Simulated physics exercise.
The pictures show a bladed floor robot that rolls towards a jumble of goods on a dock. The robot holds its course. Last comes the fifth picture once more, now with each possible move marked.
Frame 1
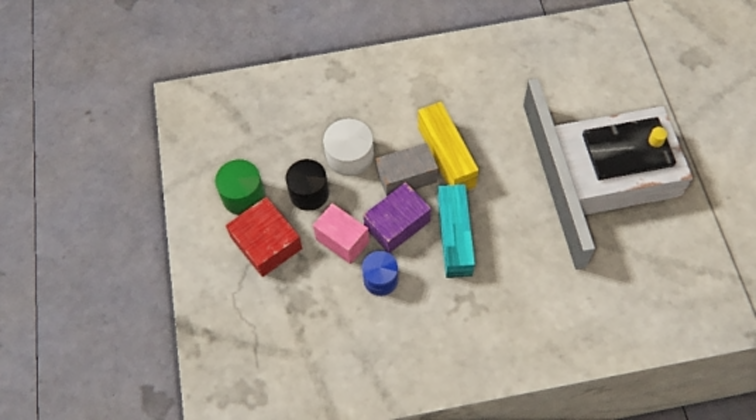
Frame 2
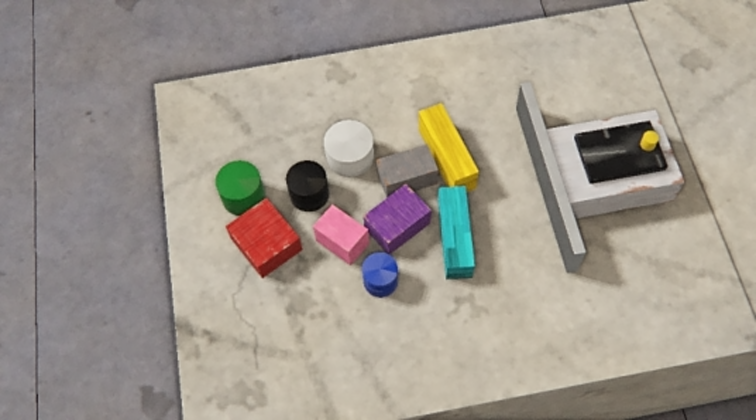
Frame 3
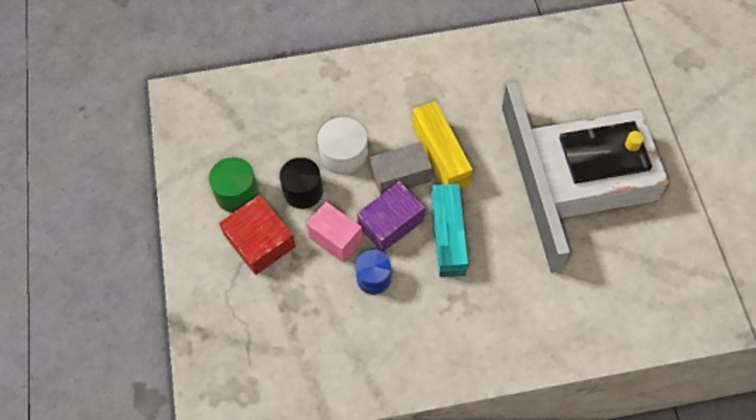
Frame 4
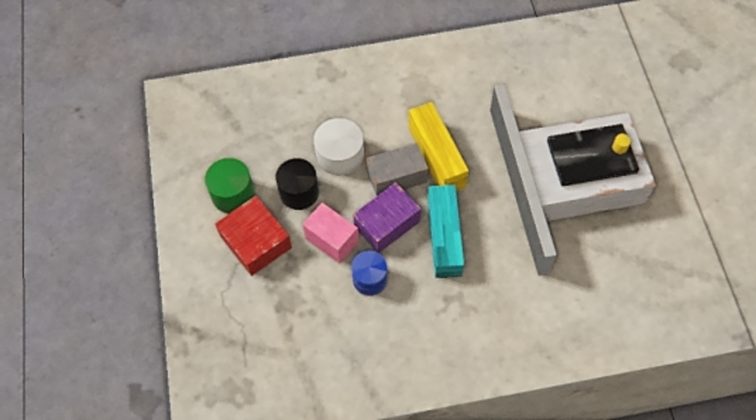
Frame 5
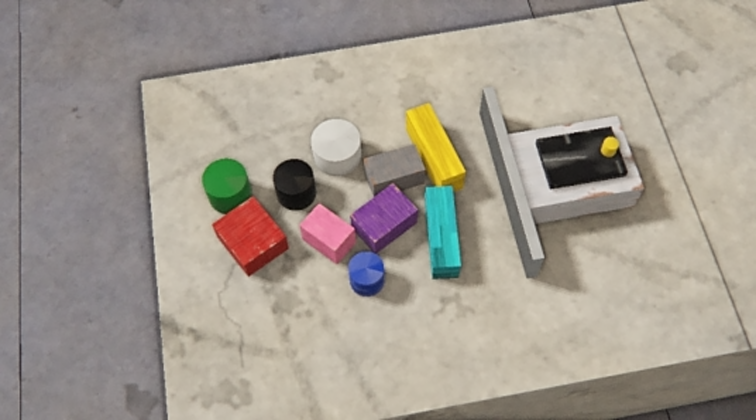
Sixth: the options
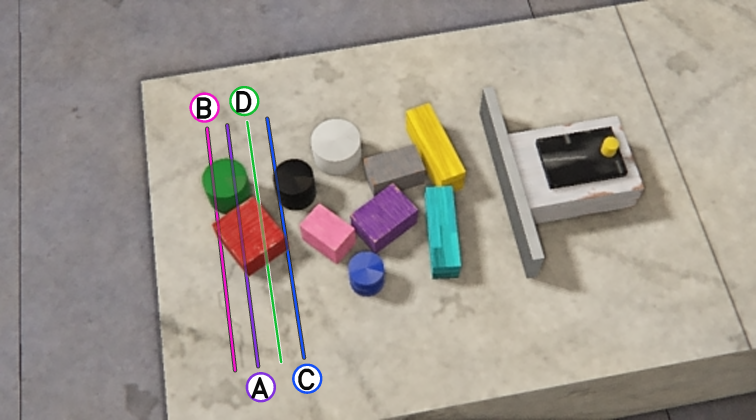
A bladed floor robot on a pale stone dock rolled slowly left, blade first, toward a jumble of colorful blocks and canisters, closing some of the gap while the goods stayed where they were.
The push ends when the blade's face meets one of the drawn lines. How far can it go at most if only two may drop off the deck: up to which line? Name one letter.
As far as mark D.
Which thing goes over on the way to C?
The red crate.
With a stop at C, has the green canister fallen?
No.
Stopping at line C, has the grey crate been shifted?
By then, yes.
On the marked copy, A at (242, 237); B at (220, 241); C at (284, 230); D at (263, 234).
With D. Early on, robot (488, 173); yellow stick (393, 156); turquoise stick (412, 238).
Further on, robot (396, 189); green canister (184, 187); red crate (190, 247).
At the end, robot (328, 200); red crate over the edge; green canister (147, 179); one fallen.
As for the rest, A drops four; B drops four; C is within the limit but short.
